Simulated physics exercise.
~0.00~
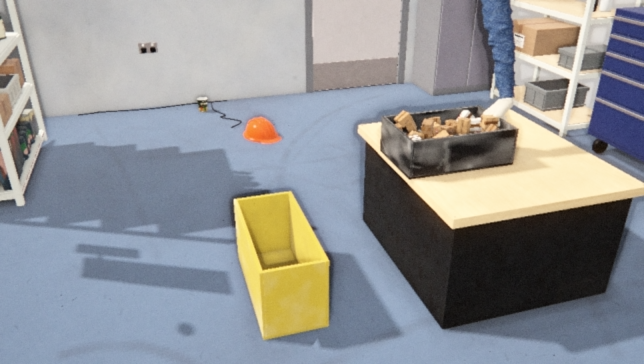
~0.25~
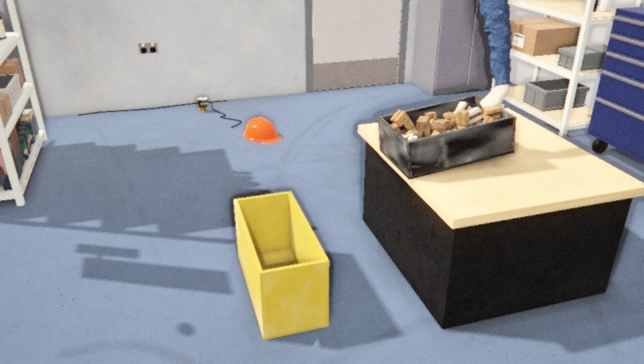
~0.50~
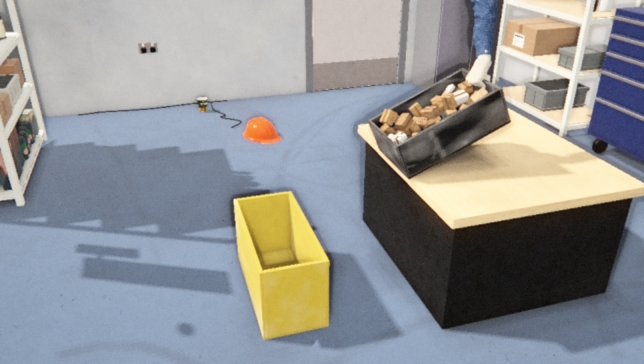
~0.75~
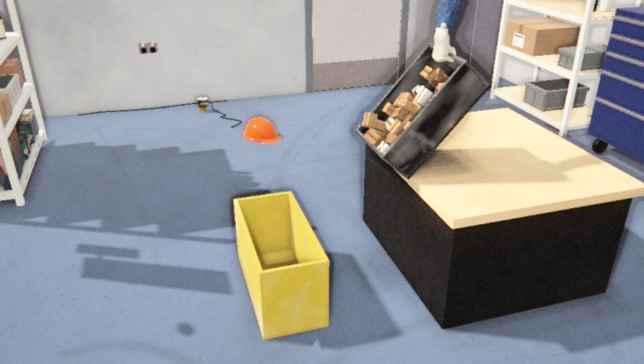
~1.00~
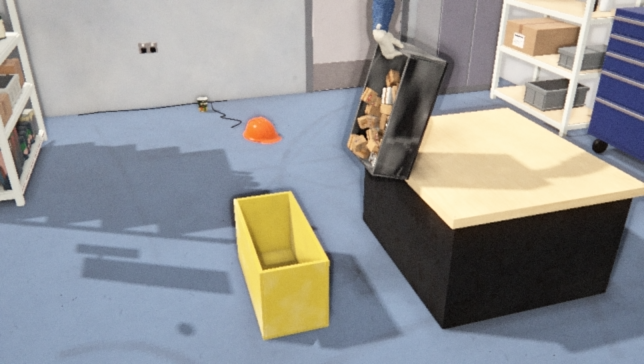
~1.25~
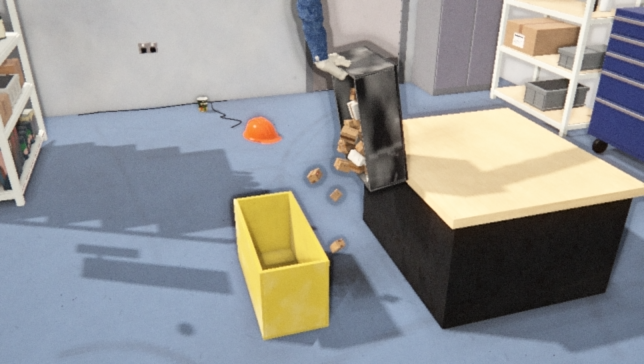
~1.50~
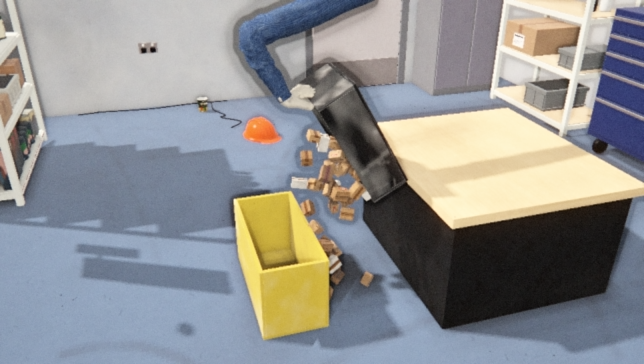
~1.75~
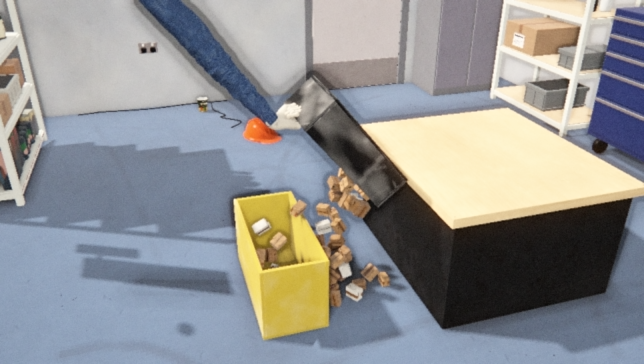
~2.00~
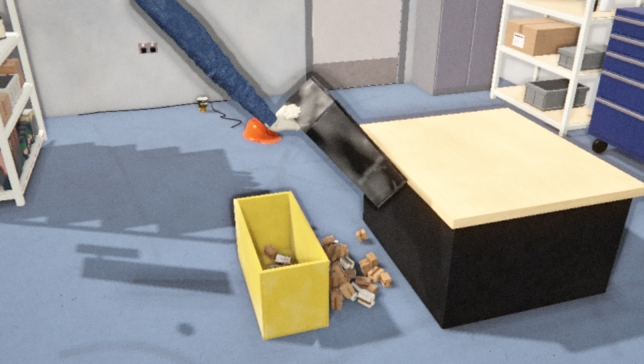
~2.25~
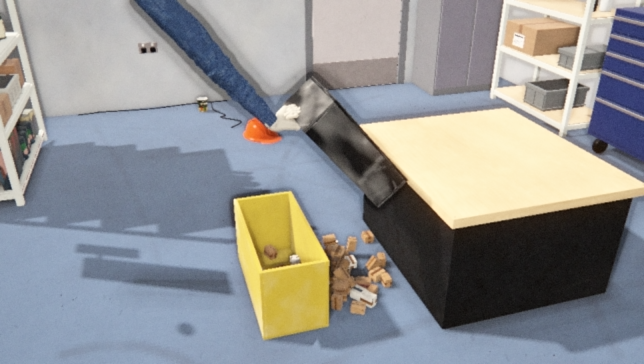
A black crate tips off a bench, spilling most of its little parcels short of a yellow bin.
